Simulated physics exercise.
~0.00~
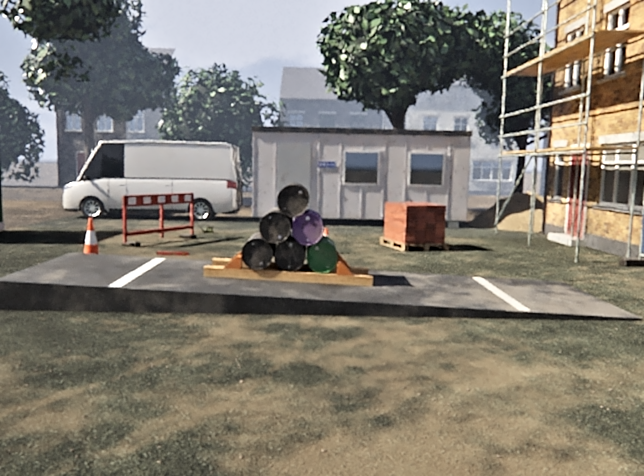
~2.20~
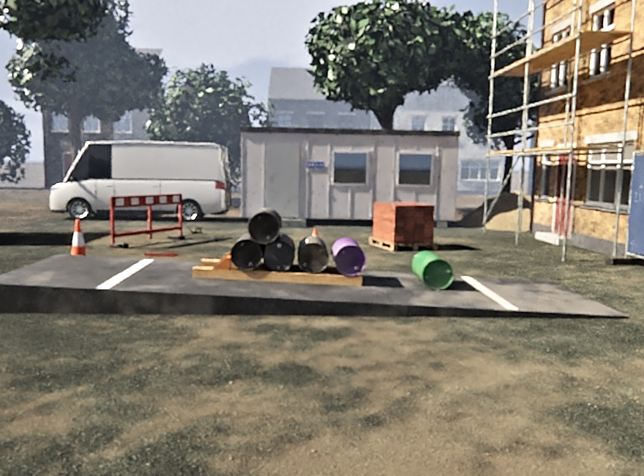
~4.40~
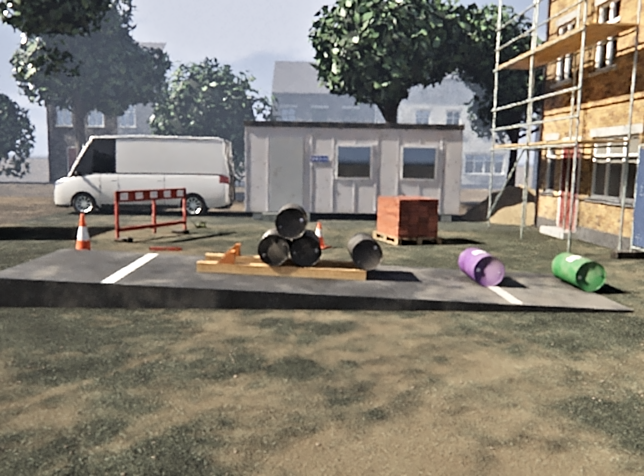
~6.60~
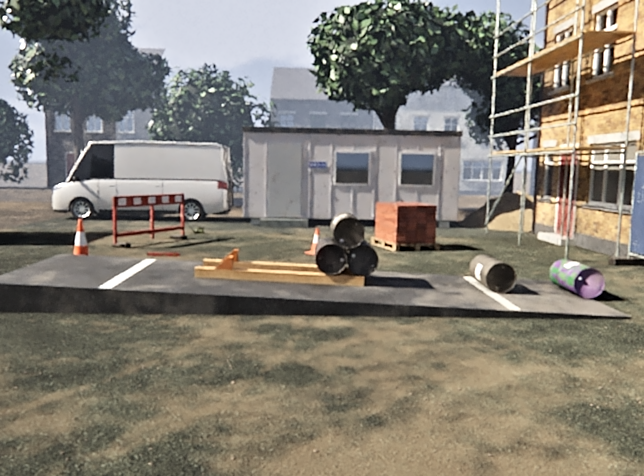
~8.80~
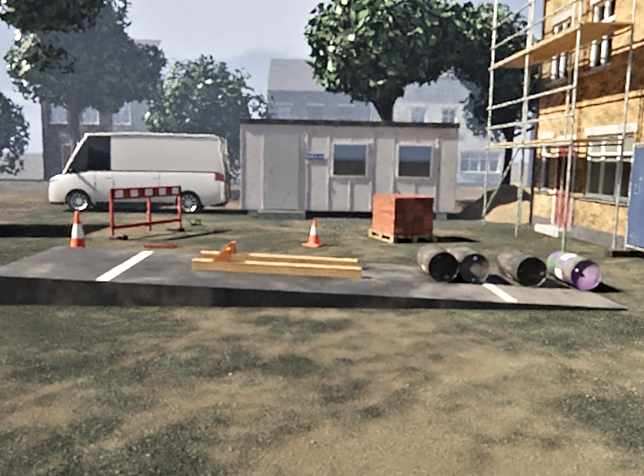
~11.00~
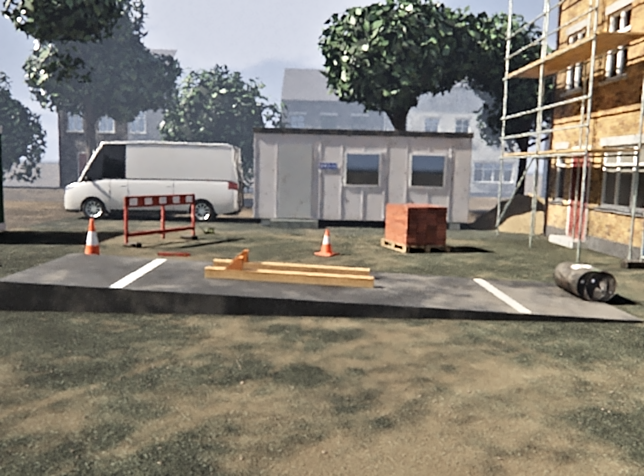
On a construction site with a white van, a cabin and scaffolding, six drums sit stacked on wooden bearers over an asphalt pad, with green and purple ones at the right of the pile. The stack gives way, and the green drum rolls off to the right while the purple one drops to the end of the timbers. Purple follows green past the right white line, and the dark drums spill after them. Soon the bearers are empty and drums line up near the right edge. Finally, only dark drums remain in view at the far right.
